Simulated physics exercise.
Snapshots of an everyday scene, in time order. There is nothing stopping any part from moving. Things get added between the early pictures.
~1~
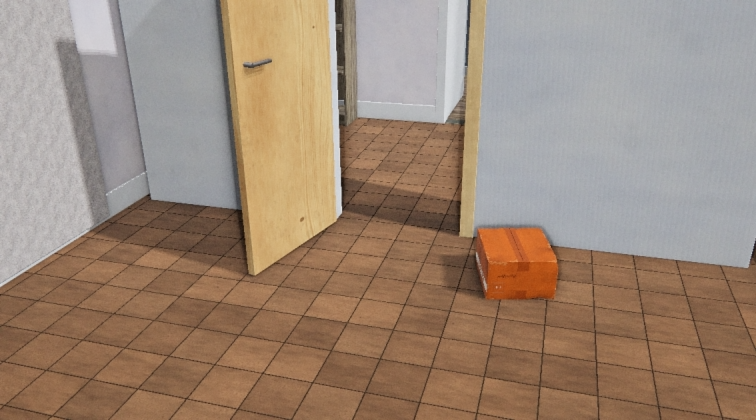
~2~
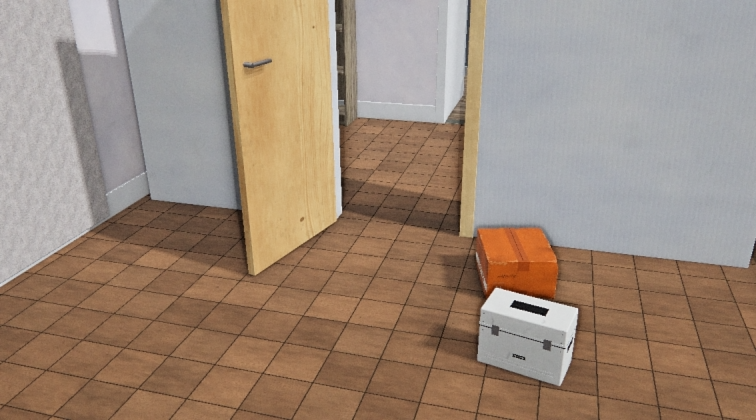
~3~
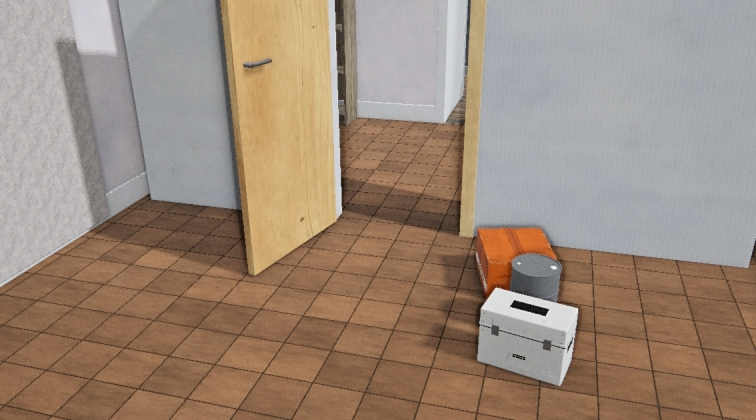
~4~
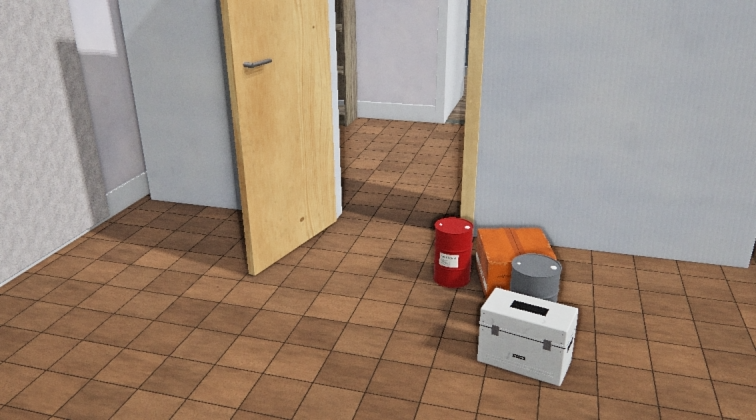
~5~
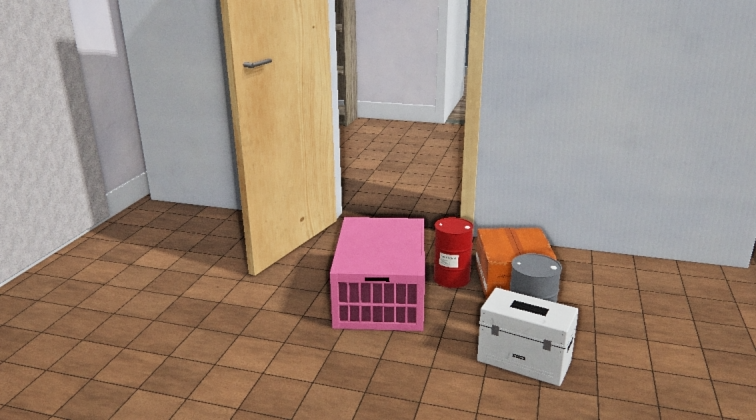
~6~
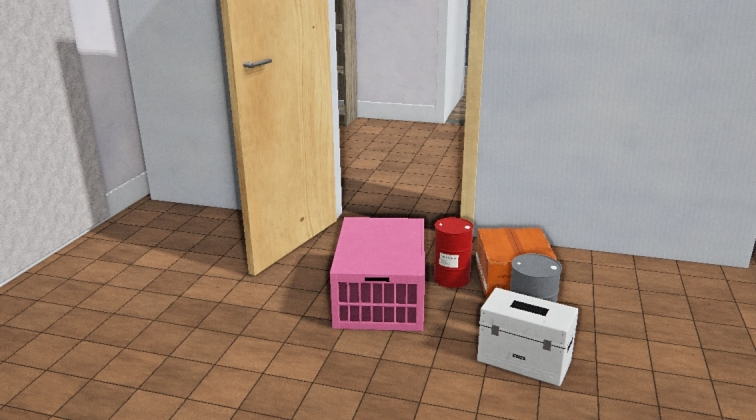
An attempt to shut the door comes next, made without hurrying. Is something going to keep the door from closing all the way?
Seems the door hangs open at the end.
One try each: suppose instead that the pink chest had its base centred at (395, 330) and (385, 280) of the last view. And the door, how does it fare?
On the first try the door finishes its swing, and on the second it is obstructed.
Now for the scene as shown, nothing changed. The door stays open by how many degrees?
I'd say it stays open by roughly 70 degrees.
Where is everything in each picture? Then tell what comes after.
The first picture shows door wide open and still.
The second picture shows door wide open and still; white toolbox (527, 335).
The third picture shows door wide open and still; grey canister (533, 297); orange box (514, 262).
The fourth picture shows door wide open and still; red canister (453, 253); white toolbox (527, 335).
The fifth picture shows door wide open and still; grey canister (533, 297); orange box (514, 262).
The sixth picture shows door wide open and still; pink chest (381, 270); red canister (453, 253).
Then, 0.50 s later than the last frame, door at 93°.
Then, 0.80 s later than the last frame, door at 78°.
When it is over, door at 69°; all 5 as before. End places, in pixels of the last picture, pink chest near (382, 270).
